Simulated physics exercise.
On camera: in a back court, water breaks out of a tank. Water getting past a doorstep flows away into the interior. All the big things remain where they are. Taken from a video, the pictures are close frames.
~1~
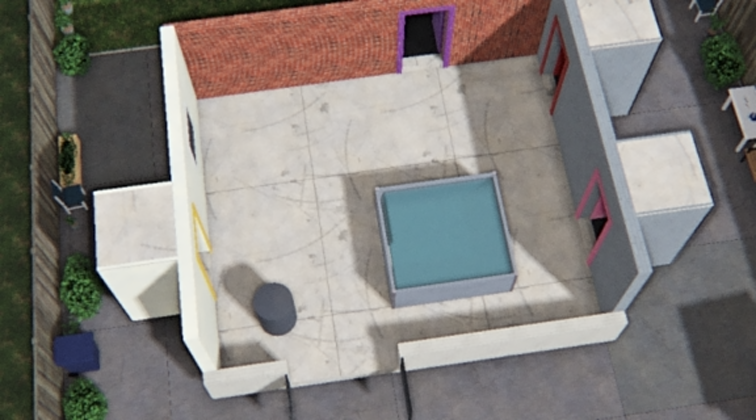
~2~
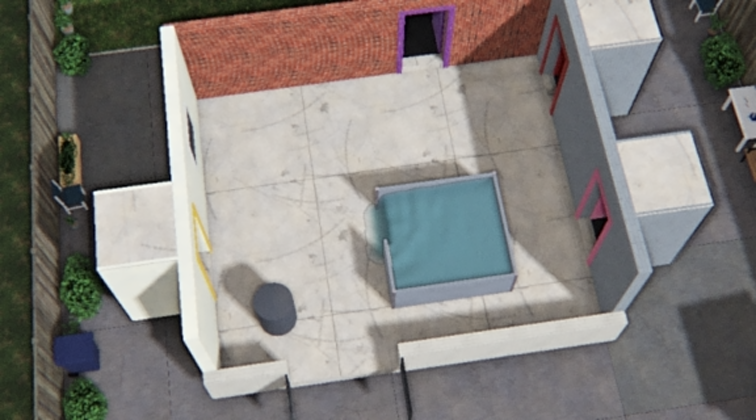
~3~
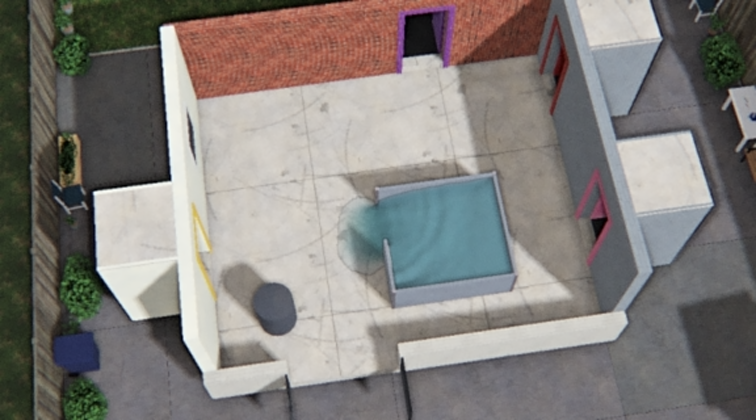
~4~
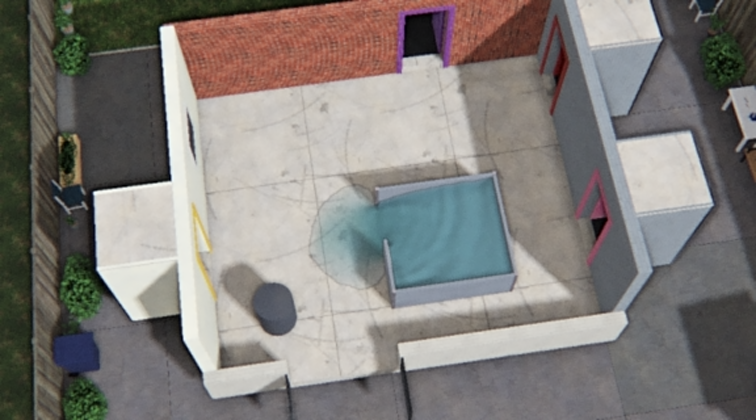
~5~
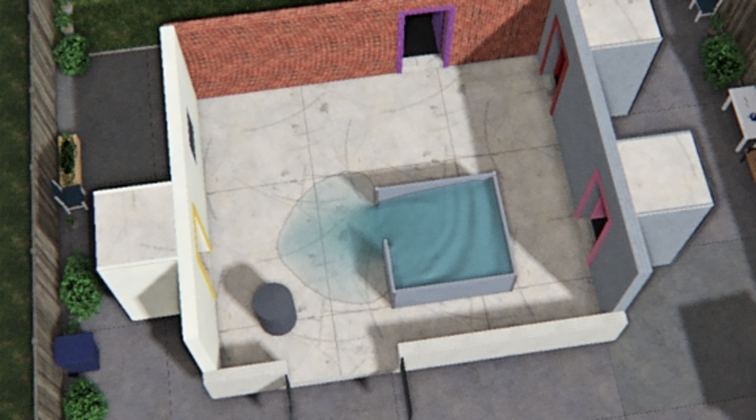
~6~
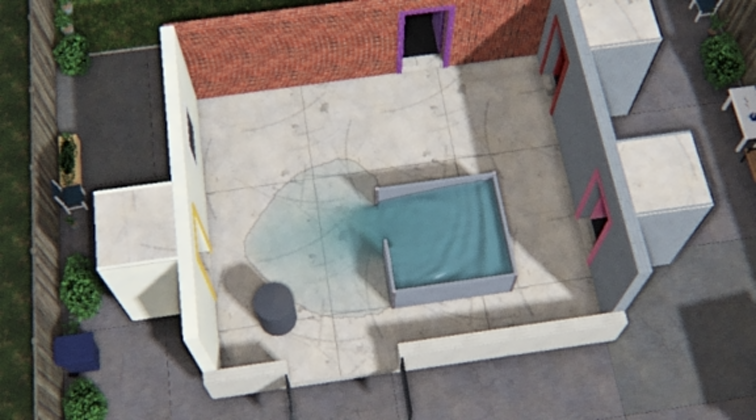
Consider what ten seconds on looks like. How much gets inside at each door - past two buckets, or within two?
The pink door within two, the purple door within two, the red door past two, the yellow door past two.
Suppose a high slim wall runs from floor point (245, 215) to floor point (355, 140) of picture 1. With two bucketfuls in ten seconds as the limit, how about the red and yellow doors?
With that in place the red door receives a smaller amount and the yellow door receives a larger amount.
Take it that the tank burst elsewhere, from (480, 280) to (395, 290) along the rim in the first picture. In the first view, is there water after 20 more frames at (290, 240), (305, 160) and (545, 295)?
Submerged, unwetted, submerged.
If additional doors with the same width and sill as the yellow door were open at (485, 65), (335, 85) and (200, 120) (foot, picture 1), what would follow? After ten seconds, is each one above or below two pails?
First stays short of it, second stays short of it, third crosses the line.
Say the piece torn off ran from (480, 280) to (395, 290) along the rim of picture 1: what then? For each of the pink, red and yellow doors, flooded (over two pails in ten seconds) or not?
Pink: Exceeds the limit; red: Exceeds the limit; yellow: Falls short.
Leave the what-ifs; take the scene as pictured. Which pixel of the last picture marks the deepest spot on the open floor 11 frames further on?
Deepest spot: Near (198, 104).
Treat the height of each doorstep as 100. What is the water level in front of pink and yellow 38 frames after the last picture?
Roughly 0 % and 110 %, respectively.
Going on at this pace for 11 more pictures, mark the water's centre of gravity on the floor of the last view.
I reckon somewhere around (368, 237).
A moment on, water covers 30 % of the floor; the pink door not reached, the purple door not reached, the red door not reached, the yellow door over two buckets in.
Next, water covers 40 % of the floor; the pink door not reached, the purple door not reached, the red door not reached, the yellow door far over two buckets in.
Then, water covers 40 % of the floor; the pink door not reached, the purple door not reached, the red door not reached, the yellow door far over two buckets in.
Later, water covers 85 % of the floor; the pink door not reached, the purple door wet at the sill, nothing in, the red door not reached, the yellow door far over two buckets in.
In the end, water covers 100 % of the floor; the pink door wet at the sill, nothing in, the purple door wet at the sill, nothing in, the red door over two buckets in, the yellow door far over two buckets in.
